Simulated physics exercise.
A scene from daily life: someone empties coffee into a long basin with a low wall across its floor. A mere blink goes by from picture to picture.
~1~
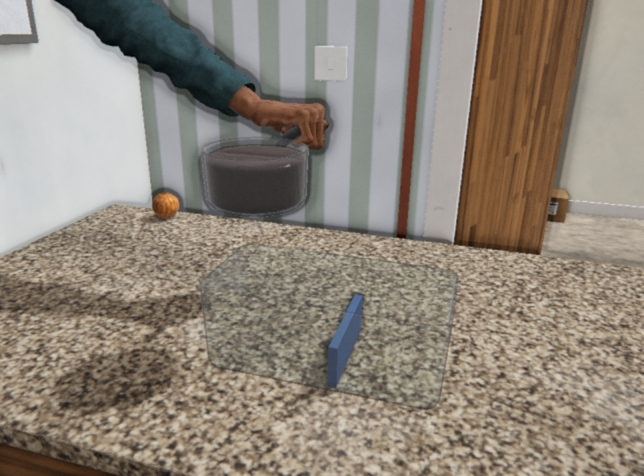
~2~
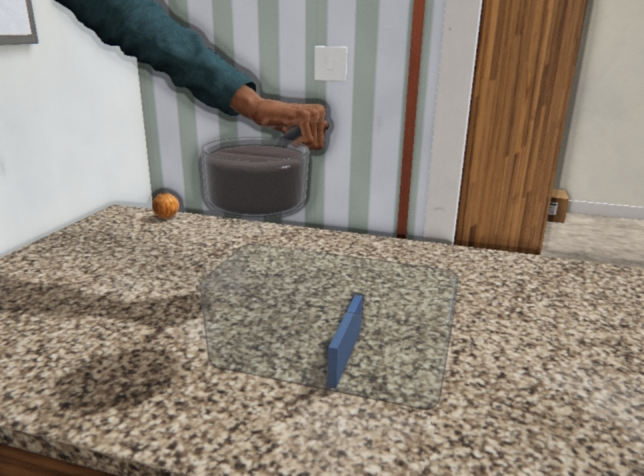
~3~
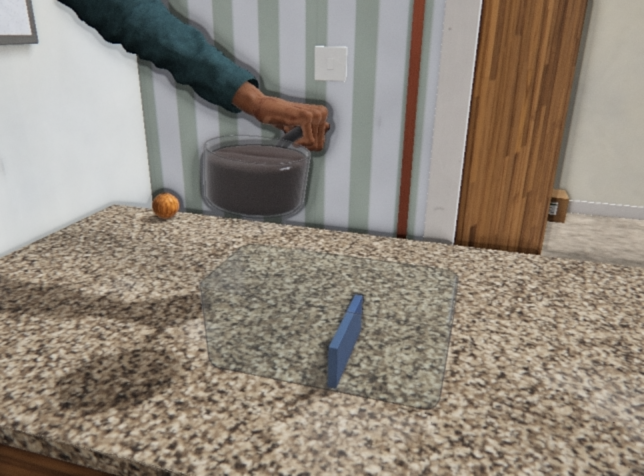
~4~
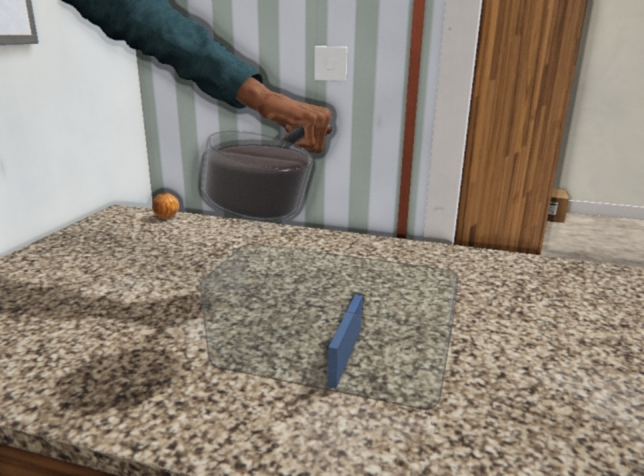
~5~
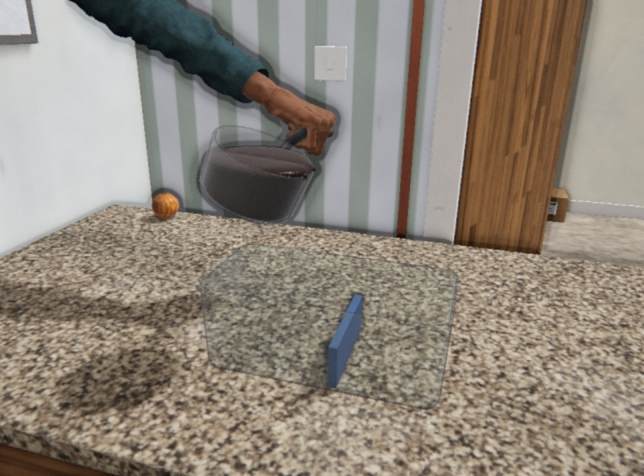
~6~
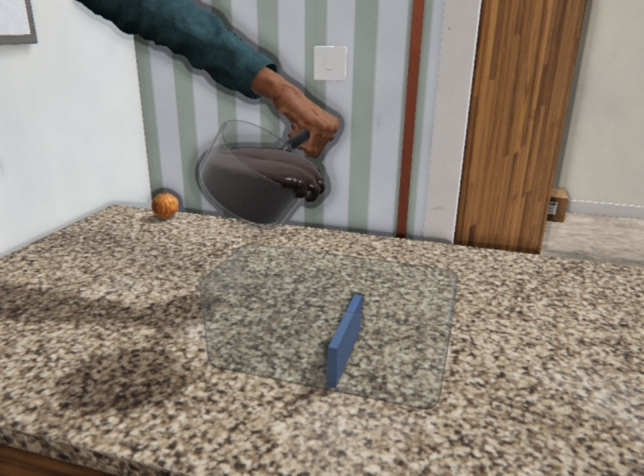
The clip shows a hand holding a clear container of dark liquid above a speckled counter with a transparent basin and blue divider; the container gradually tilts to the right, and the dark liquid begins passing over its right rim.
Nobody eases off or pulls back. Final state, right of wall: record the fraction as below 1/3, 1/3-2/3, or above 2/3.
The part right of the wall will probably range from one third to two thirds.
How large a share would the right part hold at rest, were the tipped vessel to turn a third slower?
I'd say roughly 55 in every hundred ends up there.
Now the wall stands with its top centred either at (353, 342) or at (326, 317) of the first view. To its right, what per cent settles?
Estimated: 40 % first, 70 % second.
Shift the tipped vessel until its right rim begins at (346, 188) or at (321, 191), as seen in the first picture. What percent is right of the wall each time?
In order, roughly 80 percent and 50 percent.
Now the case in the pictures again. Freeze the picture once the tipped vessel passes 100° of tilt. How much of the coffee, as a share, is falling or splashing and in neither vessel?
I'd put it at roughly 35 percent of it.
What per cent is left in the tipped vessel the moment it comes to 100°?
20 per cent, roughly.
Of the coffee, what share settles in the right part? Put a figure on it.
I'd put it at around 45 %.
A moment on, the tilt is 100° and 20 per cent is still to pour, 13 is left of the wall and 32 right of it.
Next, the tilt is 118° and 1 per cent is still to pour, 50 is left of the wall and 43 right of it.
Then the tilt is 118° and 0 per cent is still to pour, 55 is left of the wall and 43 right of it.
Later the tilt is 118° and 0 per cent is still to pour, 55 is left of the wall and 44 right of it.
Finally, 55 per cent lies left of the wall, 44 right of it and 1 outside.
